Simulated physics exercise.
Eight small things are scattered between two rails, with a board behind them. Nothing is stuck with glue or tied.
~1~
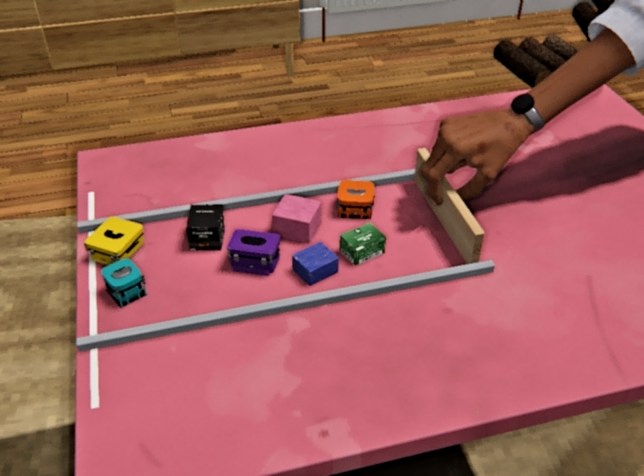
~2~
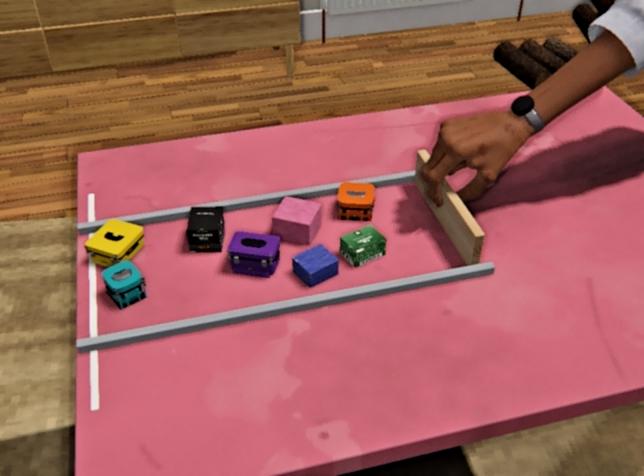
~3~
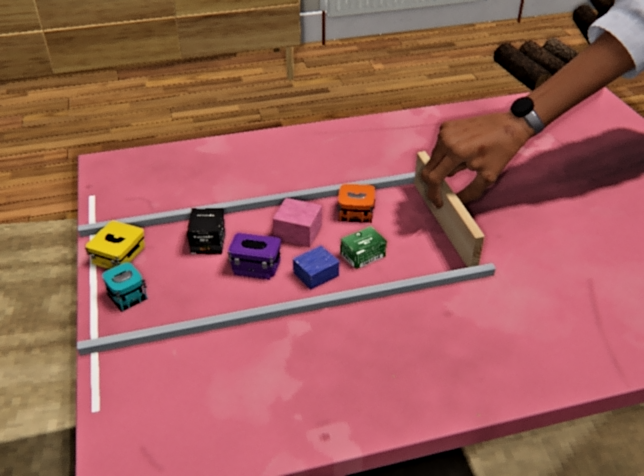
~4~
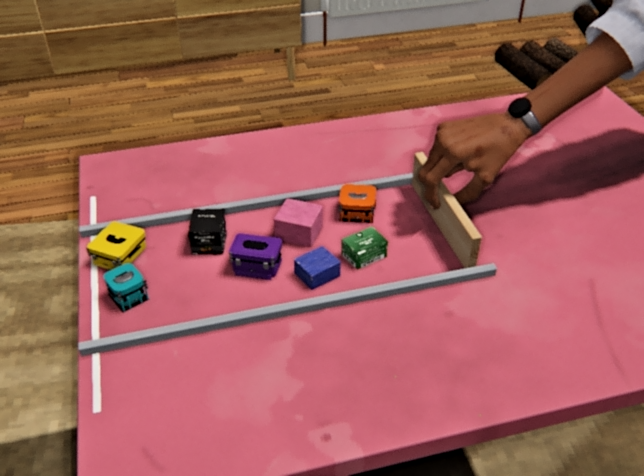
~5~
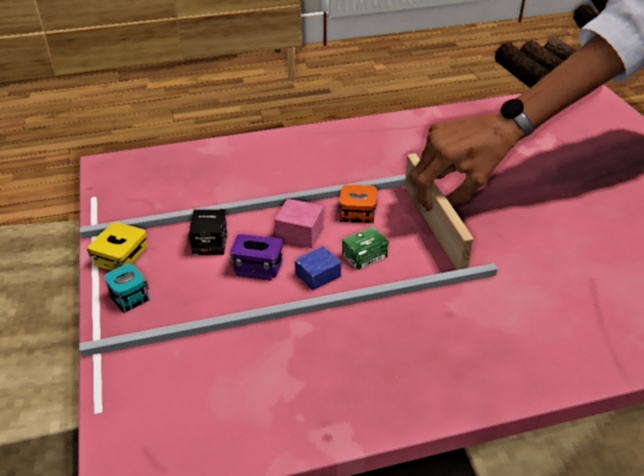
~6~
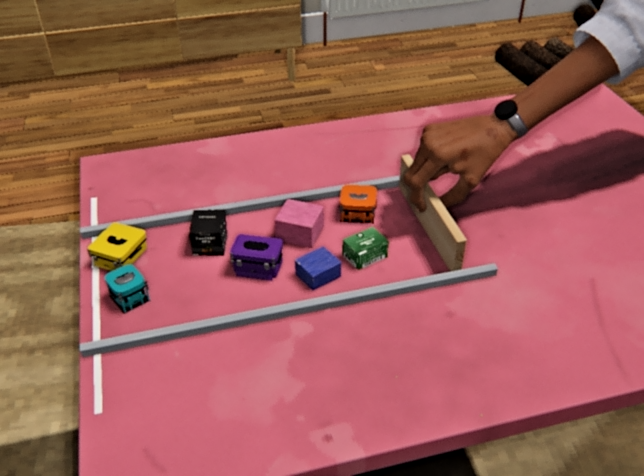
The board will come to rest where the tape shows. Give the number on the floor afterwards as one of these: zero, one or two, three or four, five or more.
Fallen: At least five.
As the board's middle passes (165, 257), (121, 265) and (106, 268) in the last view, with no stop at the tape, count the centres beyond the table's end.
Per position: 2 / 5 / 5.
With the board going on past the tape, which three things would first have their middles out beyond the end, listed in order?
It's the yellow case, followed by the turquoise case, with the black box after.
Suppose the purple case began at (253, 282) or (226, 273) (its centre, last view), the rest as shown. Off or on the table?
In order: Slips off; slips off.
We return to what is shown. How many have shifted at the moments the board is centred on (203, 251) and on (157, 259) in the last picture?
First 8, then 8.
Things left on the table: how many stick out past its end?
The figure is 1.
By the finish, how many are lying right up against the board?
It is in contact with 1.
Soon after, none off yet; yellow case at rest near (119, 249); turquoise case at rest near (127, 288); black box at rest near (209, 232).
After that, none off yet; yellow case moving near (110, 248); turquoise case at rest near (127, 288); black box displaced about its own width near (148, 243).
And then, one off so far; yellow case on its way down near (65, 311); turquoise case tilting well over near (67, 304); black box displaced well along near (87, 254).
In the end, the number that fall off is five or more; gone, orange case, green box, pink block, purple case, black box, turquoise case and yellow case.
